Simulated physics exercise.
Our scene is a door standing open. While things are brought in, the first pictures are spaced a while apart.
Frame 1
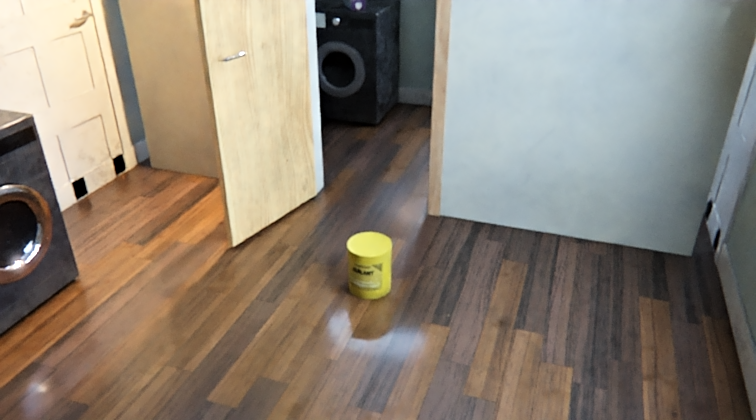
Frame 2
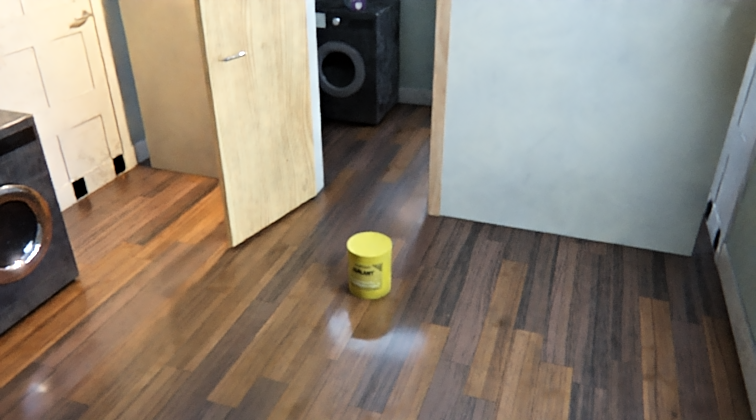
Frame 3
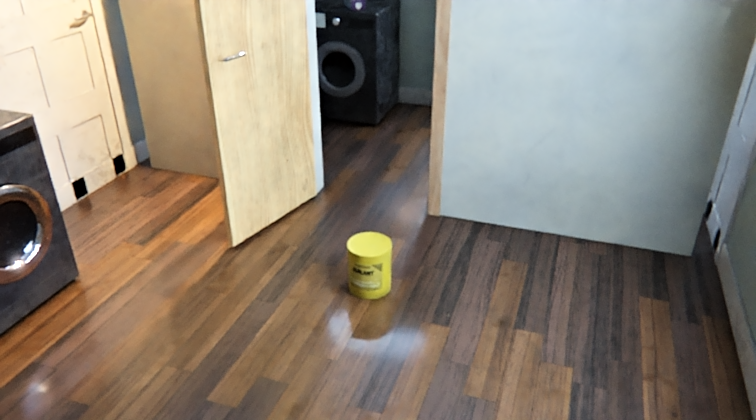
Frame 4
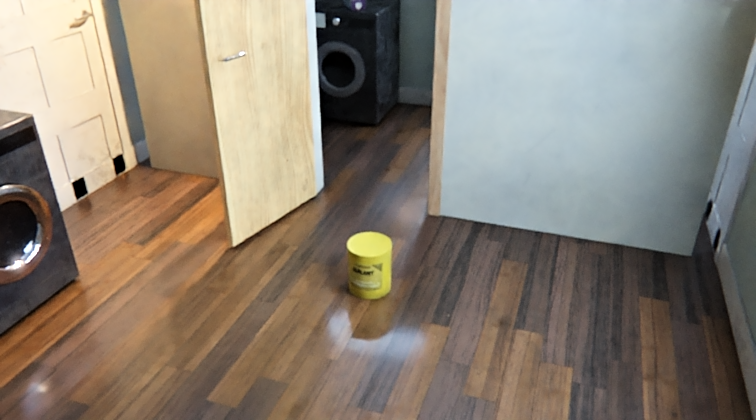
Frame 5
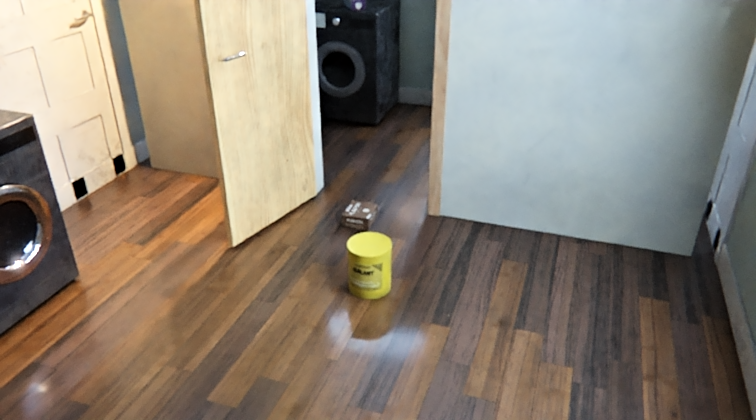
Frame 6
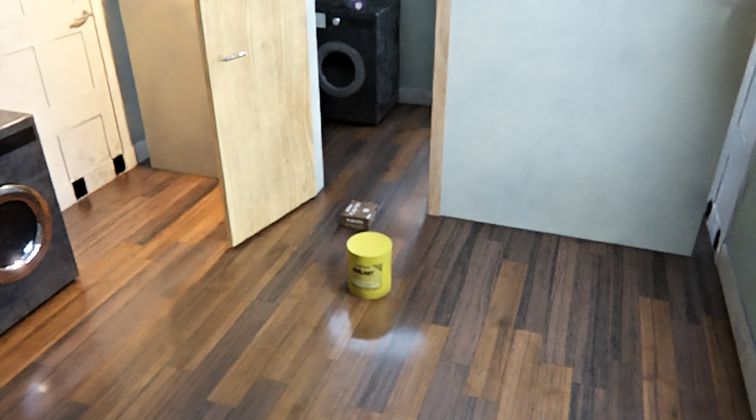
A yellow pail sat still on the wooden floor near a wide-open door, and partway through, a small brown box appeared on the floor just behind it; nothing else moved.
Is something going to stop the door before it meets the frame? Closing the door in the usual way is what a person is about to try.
I expect the door will meet its frame.
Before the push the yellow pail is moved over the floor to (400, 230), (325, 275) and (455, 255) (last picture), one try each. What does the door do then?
Try 1: It is held up; try 2: It makes it to the frame; try 3: It makes it to the frame.
Then, 1.20 s after the last picture, door 79° open.
Then, 2.30 s after the last picture, door 39° open; brown box slid a little near (368, 213).
Then, 2.70 s after the last picture, door 25° open; brown box slid about its own width near (382, 208).
Then, 3.20 s after the last picture, door 7° open; brown box slid about its own width near (395, 200).
At rest, door 0° open; moved from the start, brown box; yellow pail in place. Seen from the same camera at the end, brown box near (398, 194).
